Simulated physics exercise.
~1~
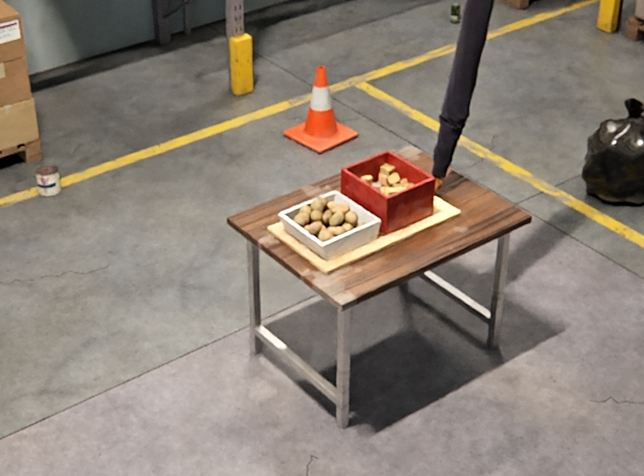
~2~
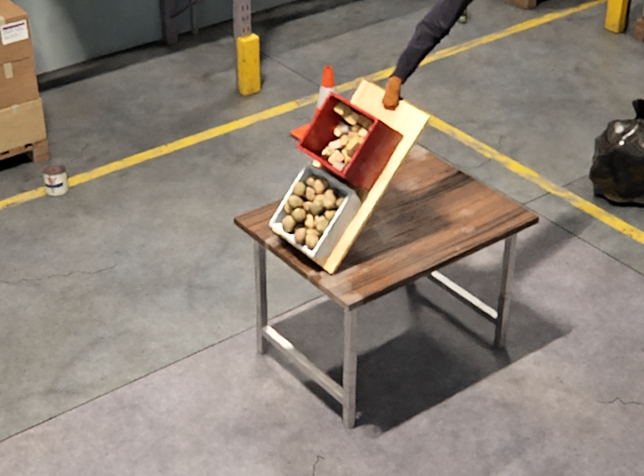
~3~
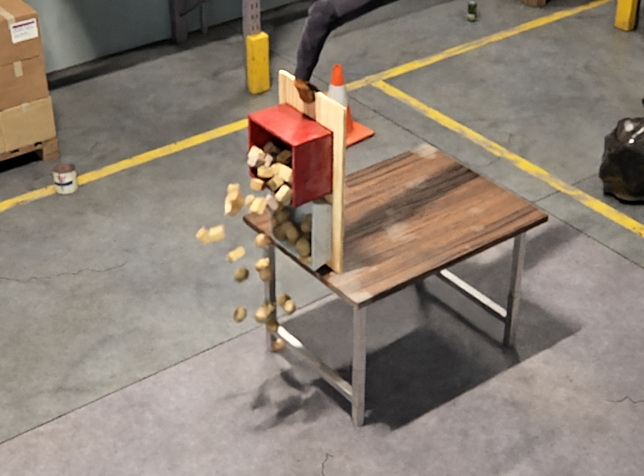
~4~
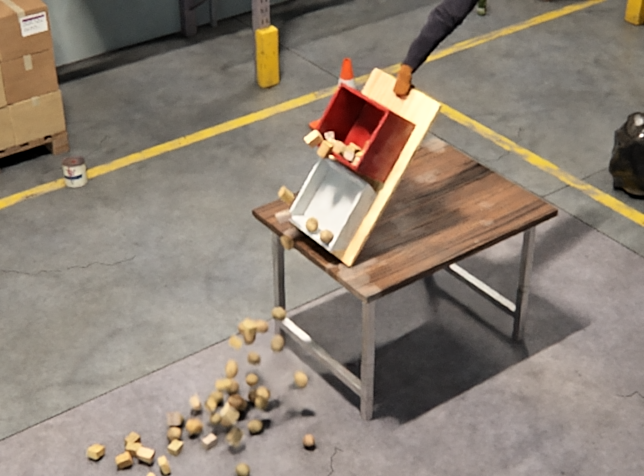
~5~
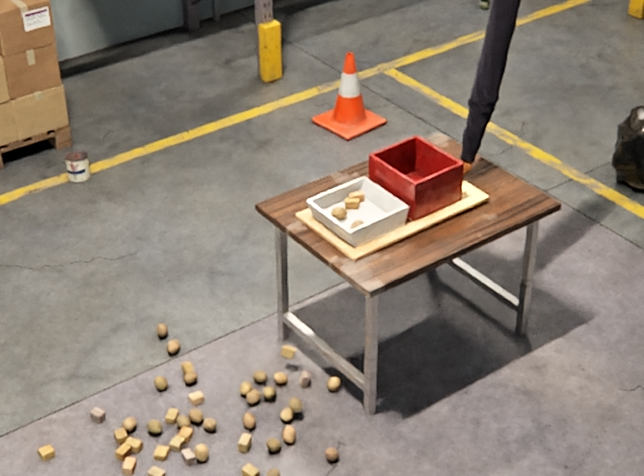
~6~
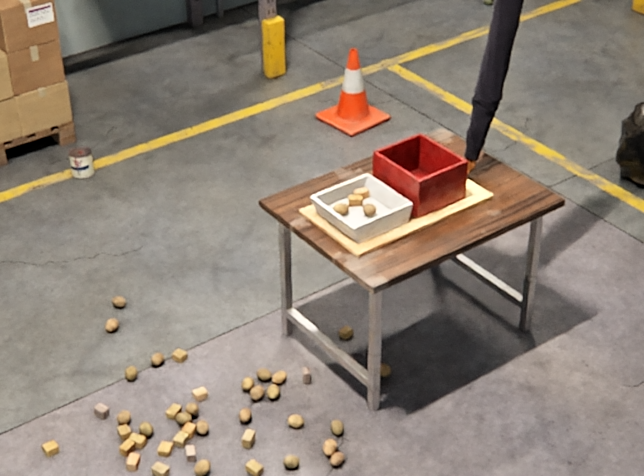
Board with red and white crates tipping left on a table, spilling potatoes and wood blocks, then lowering flat, few pieces left.
